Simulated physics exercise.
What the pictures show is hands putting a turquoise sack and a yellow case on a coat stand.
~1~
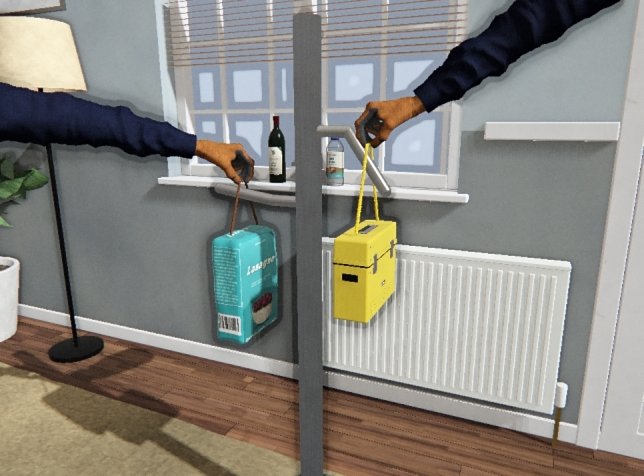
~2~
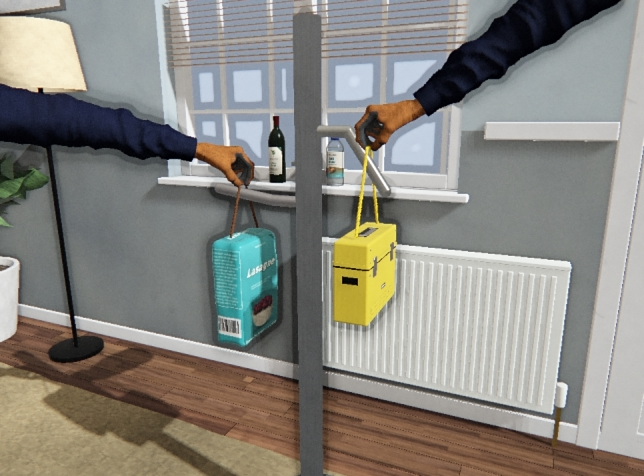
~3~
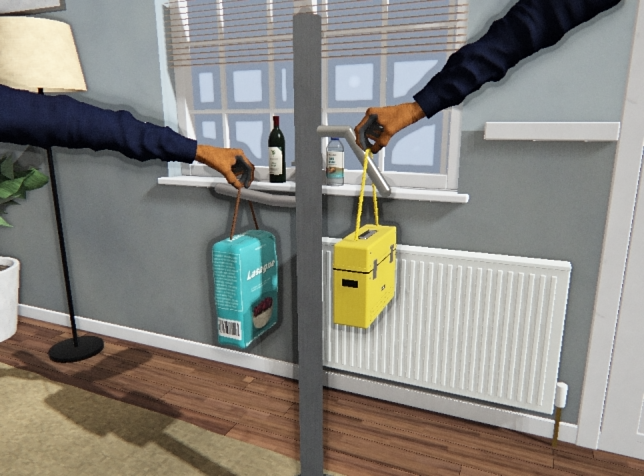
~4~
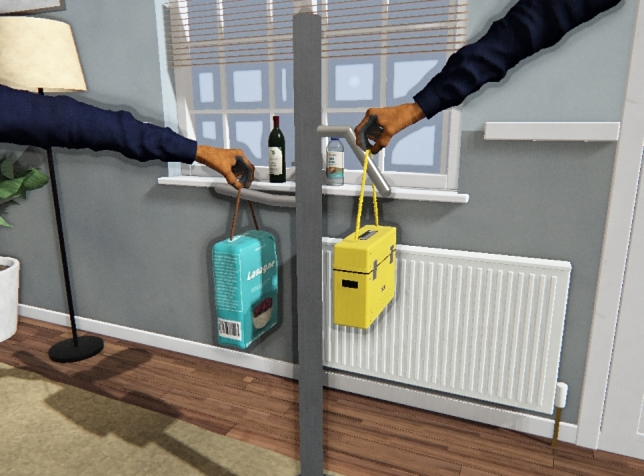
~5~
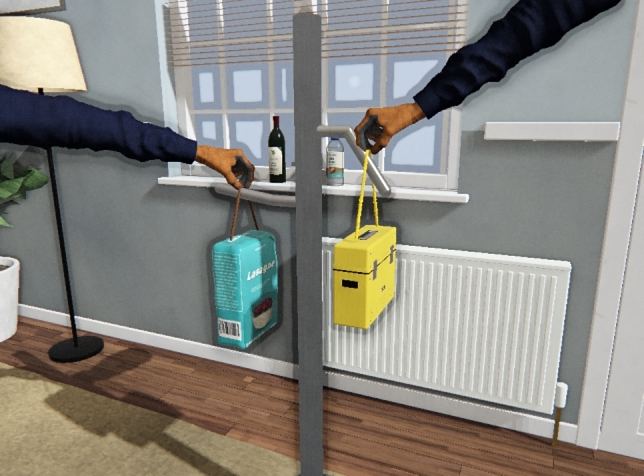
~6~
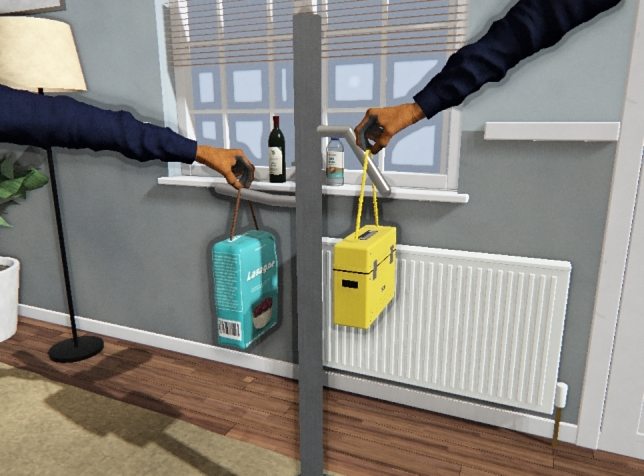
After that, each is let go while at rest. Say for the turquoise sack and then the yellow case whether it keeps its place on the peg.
At the end, the turquoise sack stays up. The yellow case falls down.
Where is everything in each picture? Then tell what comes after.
The first frame shows turquoise sack (247, 283); yellow case (366, 268); left peg tip (220, 188); right peg tip (386, 191).
The second frame shows turquoise sack (247, 285); yellow case (366, 270).
The third frame shows turquoise sack (247, 287); yellow case (366, 272).
The fourth frame shows turquoise sack (247, 288); yellow case (366, 273).
The fifth frame shows turquoise sack (247, 288); yellow case (366, 273).
The sixth frame shows turquoise sack (247, 288); yellow case (366, 273); left peg tip (220, 188), pointing up; right peg tip (386, 191), sloping steeply down.
Then, 0.30 s on from there, turquoise sack still up near (248, 289); yellow case falling near (365, 375).
Then, 0.52 s on from there, turquoise sack still up near (249, 290); yellow case on the floor.
In the end, turquoise sack still up near (252, 291); yellow case on the floor. The turquoise sack remains on its peg and the yellow case slips off its peg.
